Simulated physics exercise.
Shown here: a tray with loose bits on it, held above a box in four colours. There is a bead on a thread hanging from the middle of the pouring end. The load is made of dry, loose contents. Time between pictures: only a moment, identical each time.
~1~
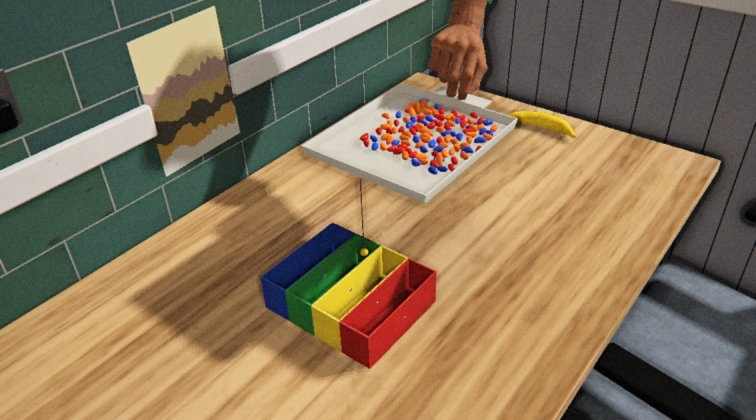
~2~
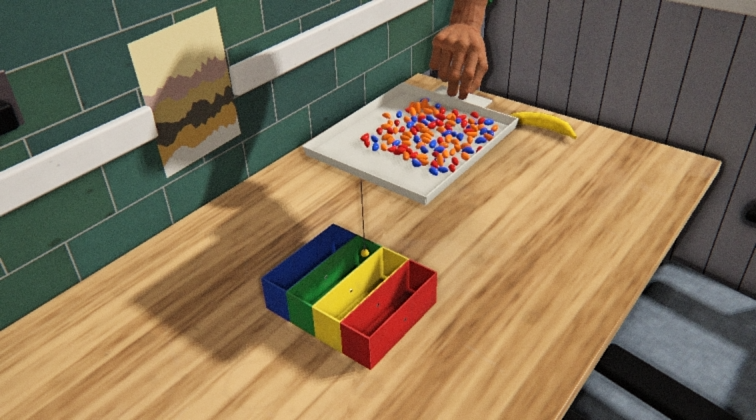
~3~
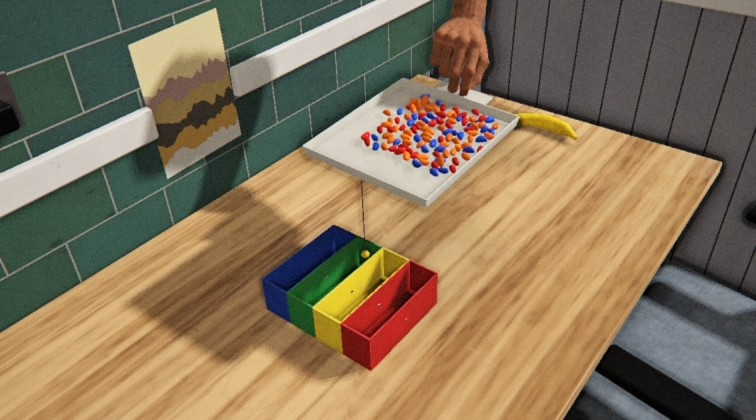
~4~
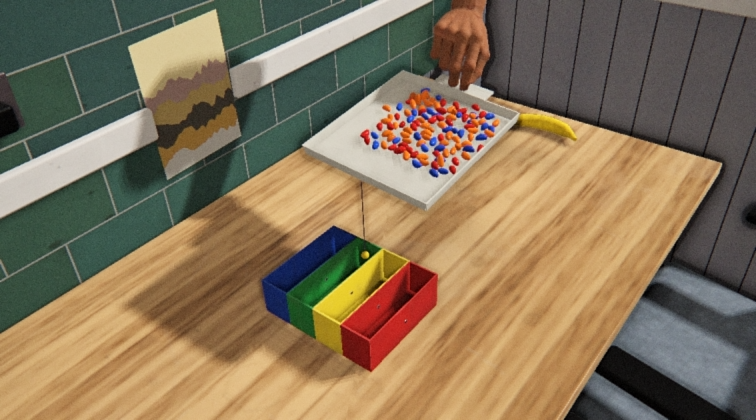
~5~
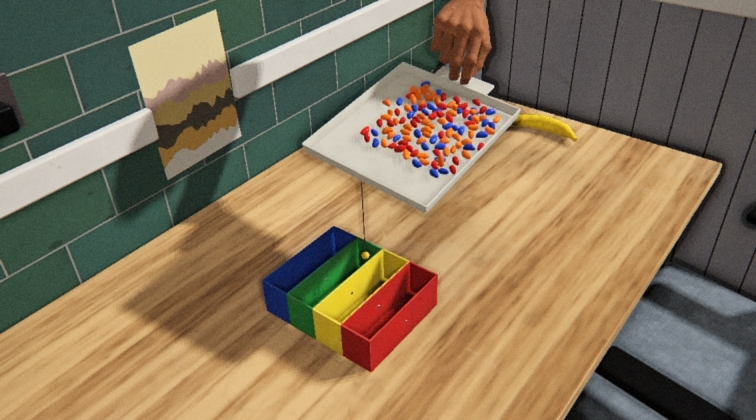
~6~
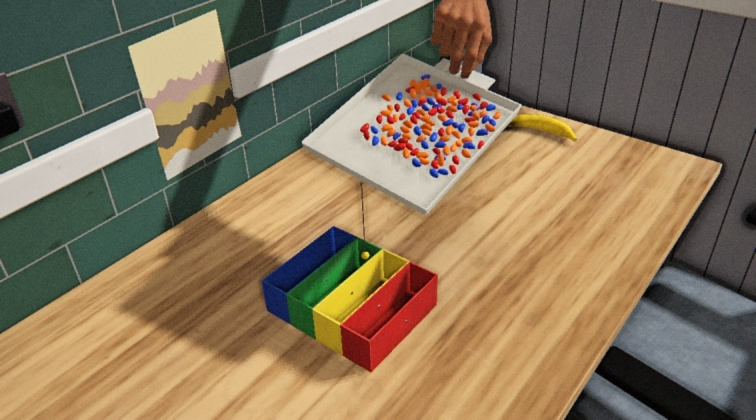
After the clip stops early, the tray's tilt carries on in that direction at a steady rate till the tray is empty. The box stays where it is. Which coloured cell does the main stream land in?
The main stream lands in the red cell.
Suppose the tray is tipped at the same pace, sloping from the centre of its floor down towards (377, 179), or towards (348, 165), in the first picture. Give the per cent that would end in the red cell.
30 and 0 per cent, in that order.
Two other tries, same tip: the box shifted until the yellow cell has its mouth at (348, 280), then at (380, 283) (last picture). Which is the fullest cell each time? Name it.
So it's the red one for the first shift and the cell in red for the second.
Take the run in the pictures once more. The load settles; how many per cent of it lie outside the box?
My guess is about 30 percent.
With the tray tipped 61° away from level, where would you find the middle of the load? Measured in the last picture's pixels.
I'd mark it close to (424, 160).
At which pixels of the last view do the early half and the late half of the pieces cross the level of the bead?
The first part passes (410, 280); everything after passes (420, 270).
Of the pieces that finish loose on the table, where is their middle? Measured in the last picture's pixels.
Estimate: Around (465, 329).
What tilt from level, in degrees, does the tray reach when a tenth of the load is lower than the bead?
It is at around 95 degrees by then.
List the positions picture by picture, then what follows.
The first frame shows corners of the pouring end at (305, 145) and (425, 193), level; middle of the load at (429, 134), jelly beans; bead on its thread at (364, 252); blue cell at (275, 296); green cell at (300, 310); yellow cell at (327, 326); red cell at (355, 342).
The second frame shows corners of the pouring end at (306, 146) and (426, 195), level; middle of the load at (429, 134).
The third frame shows corners of the pouring end at (306, 145) and (426, 198), tipped barely, lowest at the right corner; middle of the load at (430, 132).
The fourth frame shows corners of the pouring end at (305, 145) and (426, 201), tipped a little, lowest at the right corner; middle of the load at (430, 130).
The fifth frame shows corners of the pouring end at (305, 143) and (426, 205), tipped a little, lowest at the right corner; middle of the load at (430, 126).
The sixth frame shows corners of the pouring end at (305, 142) and (426, 207), tipped a little, lowest at the right corner; middle of the load at (430, 123); blue cell at (276, 299); green cell at (301, 314); yellow cell at (328, 329); red cell at (356, 345).
Soon after the last picture, tray tipped steeply; nearly all on the tray; a stray few falling or outside the box.
A little later, tray tipped past a quarter turn; about half on the tray; a small part in the red cell; a stray few in the yellow cell; about a third falling or outside the box.
Later still, tray tipped past a quarter turn; about two thirds in the red cell; a small part in the yellow cell; about a third falling or outside the box.
At rest, tray tipped past a quarter turn; about two thirds in the red cell; a small part in the yellow cell; none in the green cell; none in the blue cell; about a third outside the box.
